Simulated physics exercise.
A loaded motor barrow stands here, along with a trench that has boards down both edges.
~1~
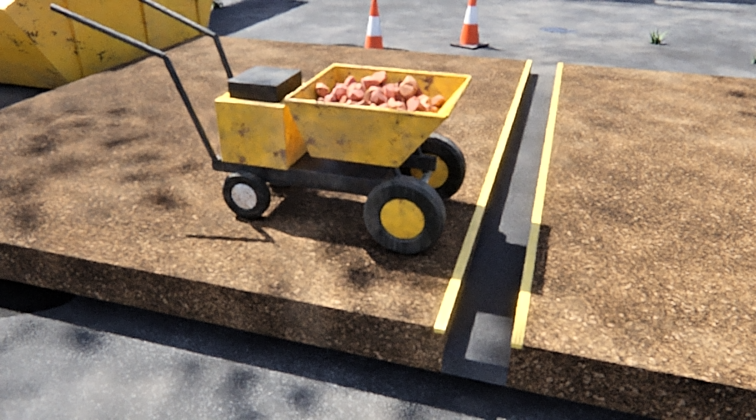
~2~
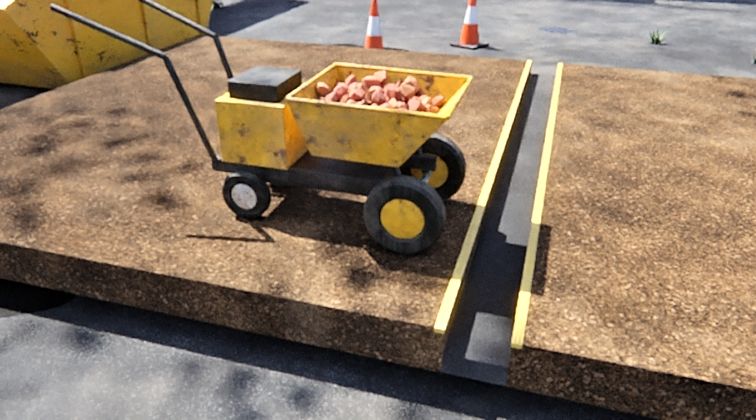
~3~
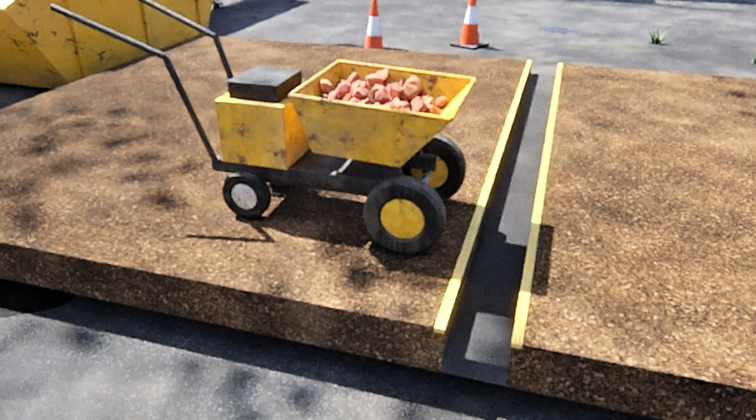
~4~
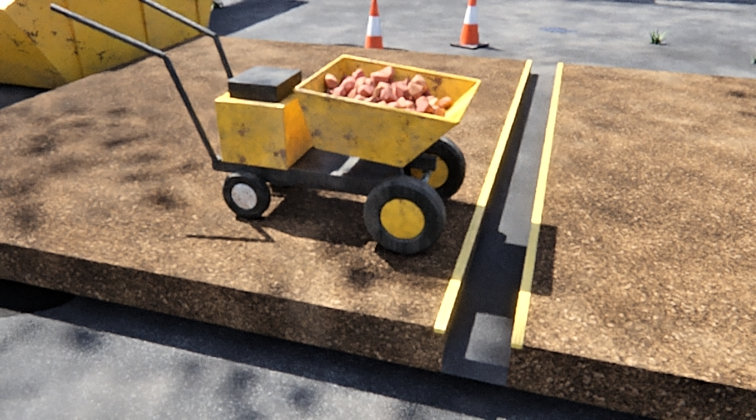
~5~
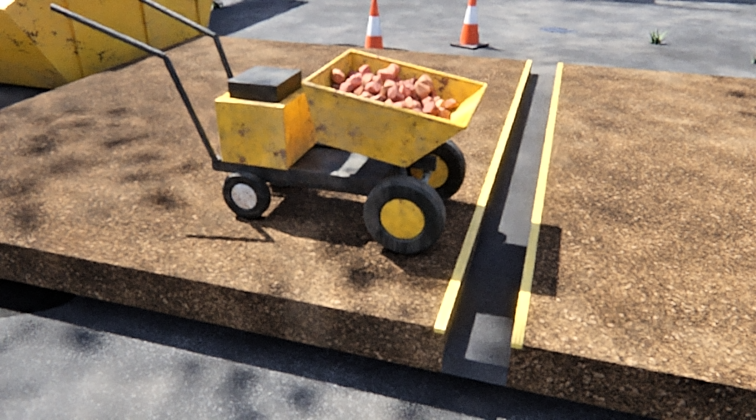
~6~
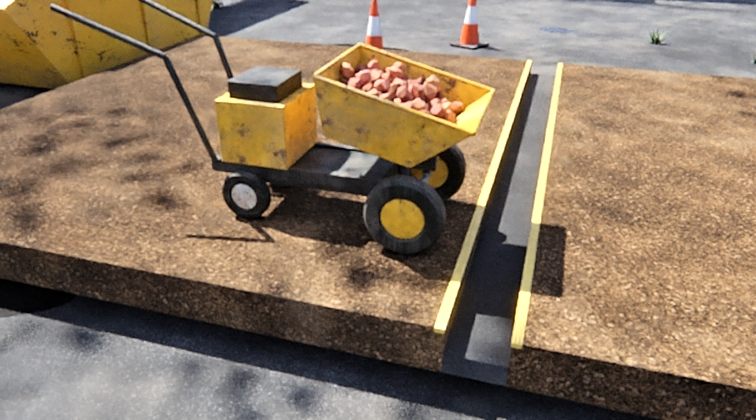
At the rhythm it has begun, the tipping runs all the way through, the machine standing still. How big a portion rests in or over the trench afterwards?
A minority of it.
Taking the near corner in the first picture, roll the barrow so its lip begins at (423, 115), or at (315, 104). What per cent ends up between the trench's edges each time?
Some 50 in a hundred, then some 30 in a hundred.
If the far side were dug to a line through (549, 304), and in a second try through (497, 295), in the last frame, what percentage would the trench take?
About 50 and 0 per cent.
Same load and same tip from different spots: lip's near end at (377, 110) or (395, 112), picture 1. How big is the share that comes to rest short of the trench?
First spot 10 per cent, second spot 0 per cent.
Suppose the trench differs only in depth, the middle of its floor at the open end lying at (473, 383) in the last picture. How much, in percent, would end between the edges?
Some 10 per cent.
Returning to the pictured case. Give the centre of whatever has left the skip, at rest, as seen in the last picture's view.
Resting centre, last picture - approx. (579, 246).
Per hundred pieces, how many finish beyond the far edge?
I'd put it at some 75 per cent of the load.
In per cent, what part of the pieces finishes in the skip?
It comes out at some 20 in a hundred.
Shortly afterwards, skip tipped steeply; the whole lot in the skip.
Next, skip tipped right over; the bulk in the skip; near a quarter beyond it; only a few falling.
Some moments later, skip tipped right over; near a quarter in the skip; only a few in or heaped over the trench; near two thirds beyond it.
In the end, skip tipped right over; near a quarter in the skip; a little in or heaped over the trench; the bulk beyond it.
